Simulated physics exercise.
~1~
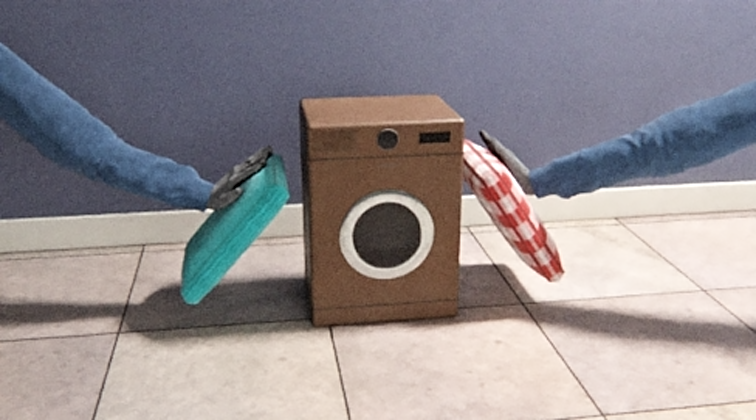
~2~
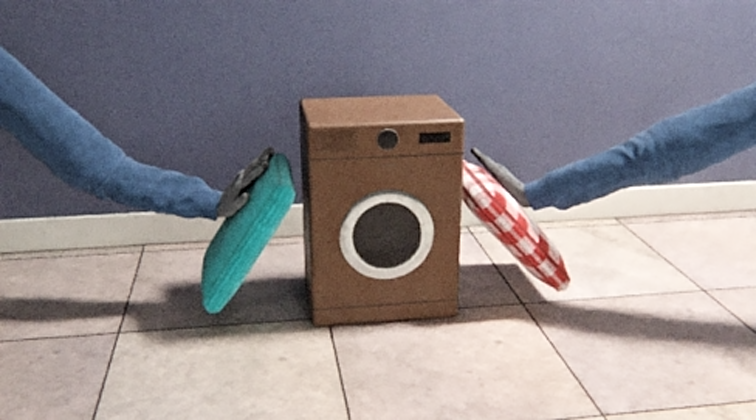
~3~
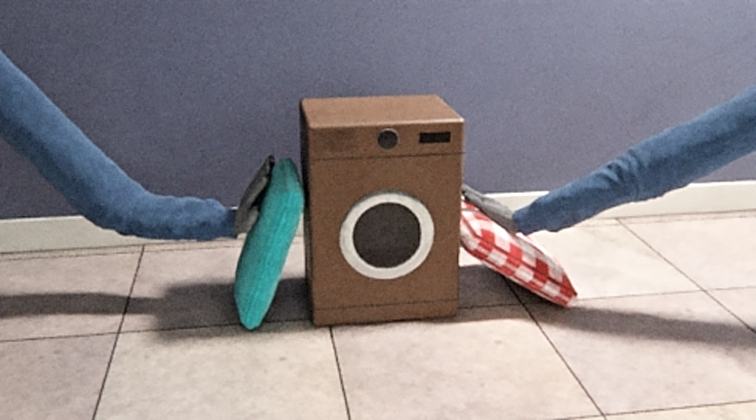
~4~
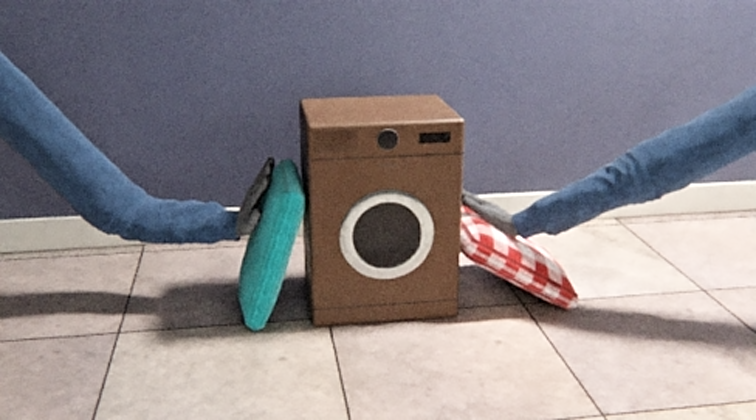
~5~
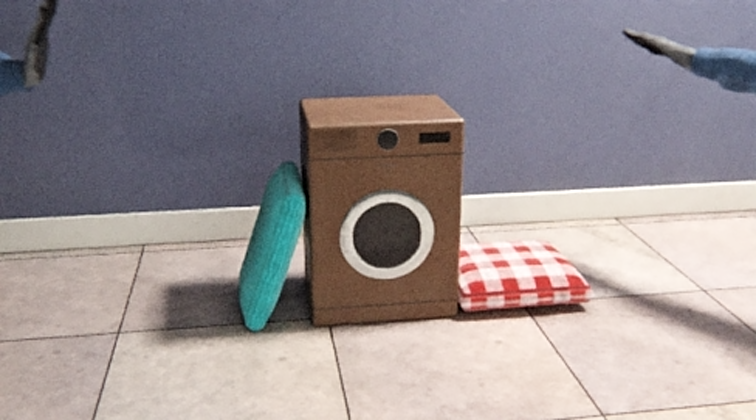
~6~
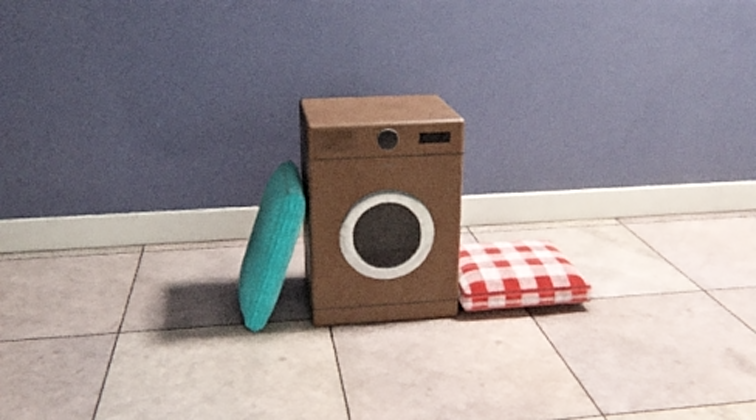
Two blue-sleeved arms lowered a turquoise cushion and a red and white checked one against opposite sides of a brown washing machine, then let go and withdrew; the turquoise one stayed leaning on the left, while the checked one ended flat on the floor.
